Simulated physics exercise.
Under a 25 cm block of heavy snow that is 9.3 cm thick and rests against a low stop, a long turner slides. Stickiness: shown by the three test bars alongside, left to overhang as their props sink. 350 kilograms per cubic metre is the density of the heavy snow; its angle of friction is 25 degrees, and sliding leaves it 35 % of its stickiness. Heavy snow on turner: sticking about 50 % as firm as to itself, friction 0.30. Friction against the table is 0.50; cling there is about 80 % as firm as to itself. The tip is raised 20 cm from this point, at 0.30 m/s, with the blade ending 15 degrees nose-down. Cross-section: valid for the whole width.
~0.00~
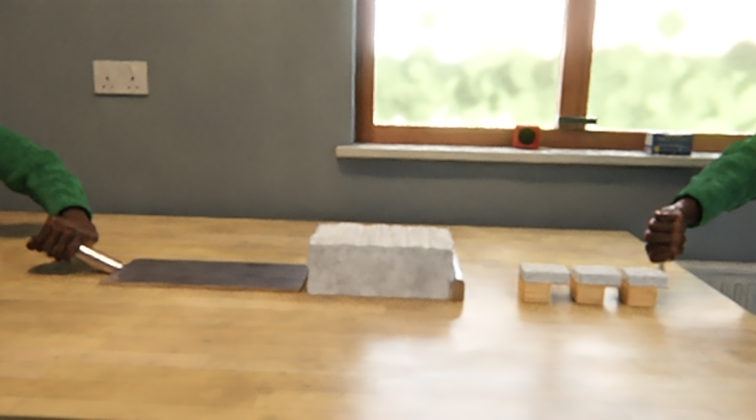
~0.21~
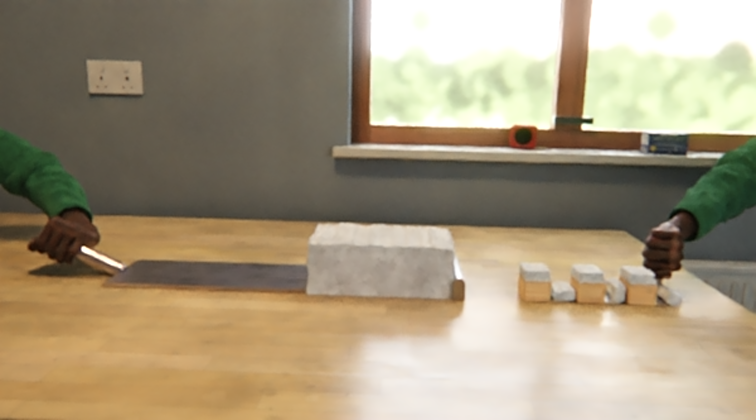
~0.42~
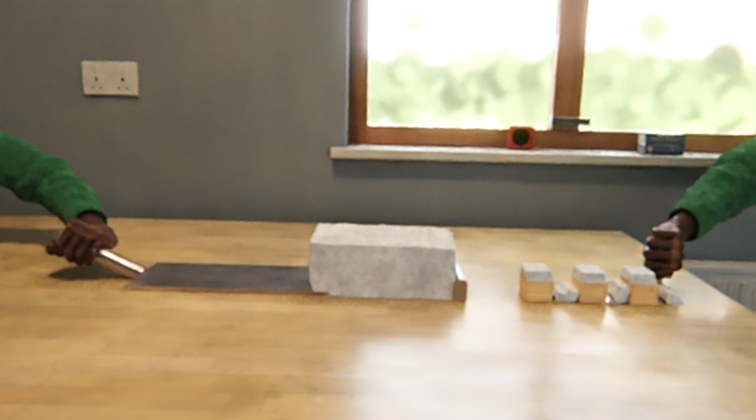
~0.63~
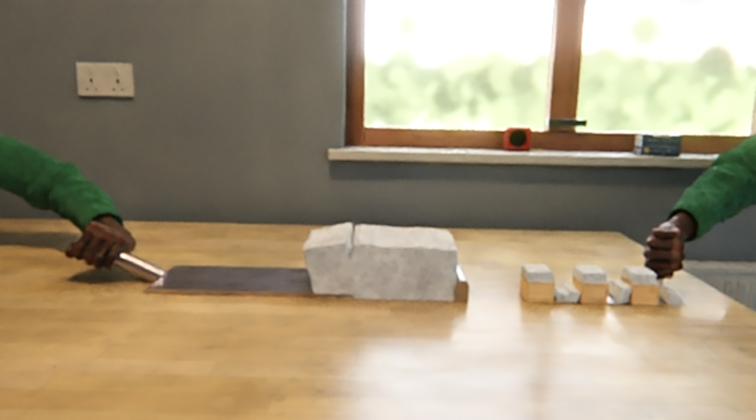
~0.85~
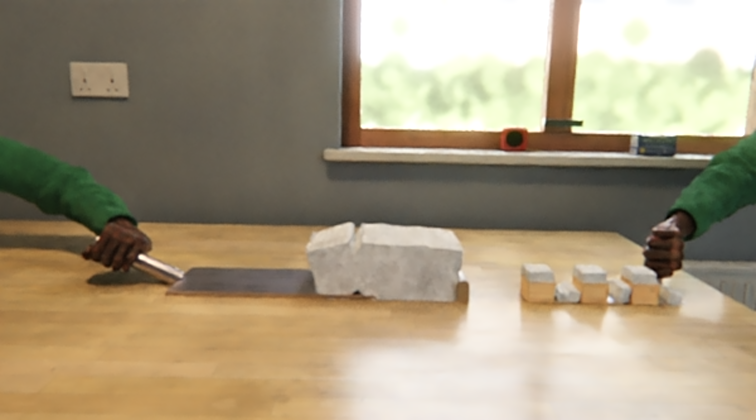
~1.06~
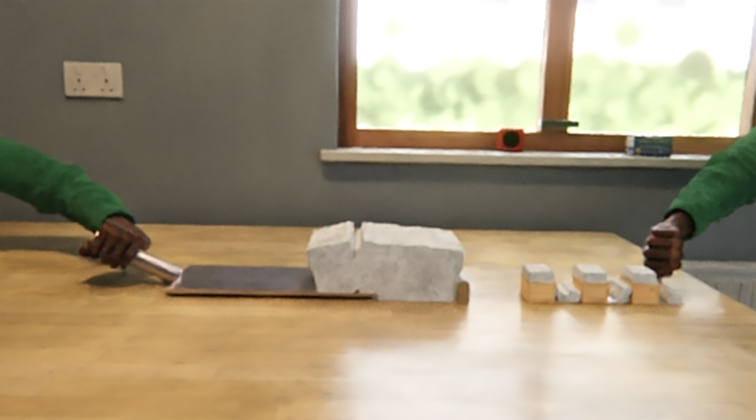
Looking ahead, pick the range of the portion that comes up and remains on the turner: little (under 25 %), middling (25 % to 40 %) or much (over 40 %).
Middle band, 25 % to 40 %.
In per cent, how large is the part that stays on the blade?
About 30 %.
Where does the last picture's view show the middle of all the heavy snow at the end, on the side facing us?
Estimated pixel: (386, 239).
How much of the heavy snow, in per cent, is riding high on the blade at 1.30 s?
I'd say close to 18 per cent.
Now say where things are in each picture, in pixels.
The first frame shows handle end of the blade at (100, 284), not yet moved; top of the heavy snow at (429, 248); bar tips down by 0, 0, 0 (left to right).
The second frame shows handle end of the blade at (104, 285), moved 1.2 cm; top of the heavy snow at (430, 247); bar tips down by 3.3 cm, 3.6 cm, 3.1 cm (left to right).
The third frame shows handle end of the blade at (125, 288), moved 5.2 cm; top of the heavy snow at (315, 243); bar tips down by 3.5 cm, 3.6 cm, 3.3 cm (left to right).
The fourth frame shows handle end of the blade at (146, 292), moved 9.2 cm; top of the heavy snow at (359, 244); bar tips down by 3.5 cm, 3.7 cm, 3.3 cm (left to right).
The fifth frame shows handle end of the blade at (167, 294), moved 13 cm; top of the heavy snow at (370, 243); bar tips down by 3.5 cm, 3.7 cm, 3.3 cm (left to right).
The sixth frame shows handle end of the blade at (166, 291), moved 13 cm; top of the heavy snow at (345, 241); bar tips down by 3.5 cm, 3.7 cm, 3.3 cm (left to right).
After 1.30 s, the tip is 7.7 cm up.
After 1.60 s, the tip is 17 cm up.
After 1.89 s, the tip is 20 cm up and 31 % is riding high on the blade.
After 2.18 s, the tip is 20 cm up and 31 % is riding high on the blade.
After 2.28 s, at the end, the tip is 20 cm up and 31 % is riding high on the blade.
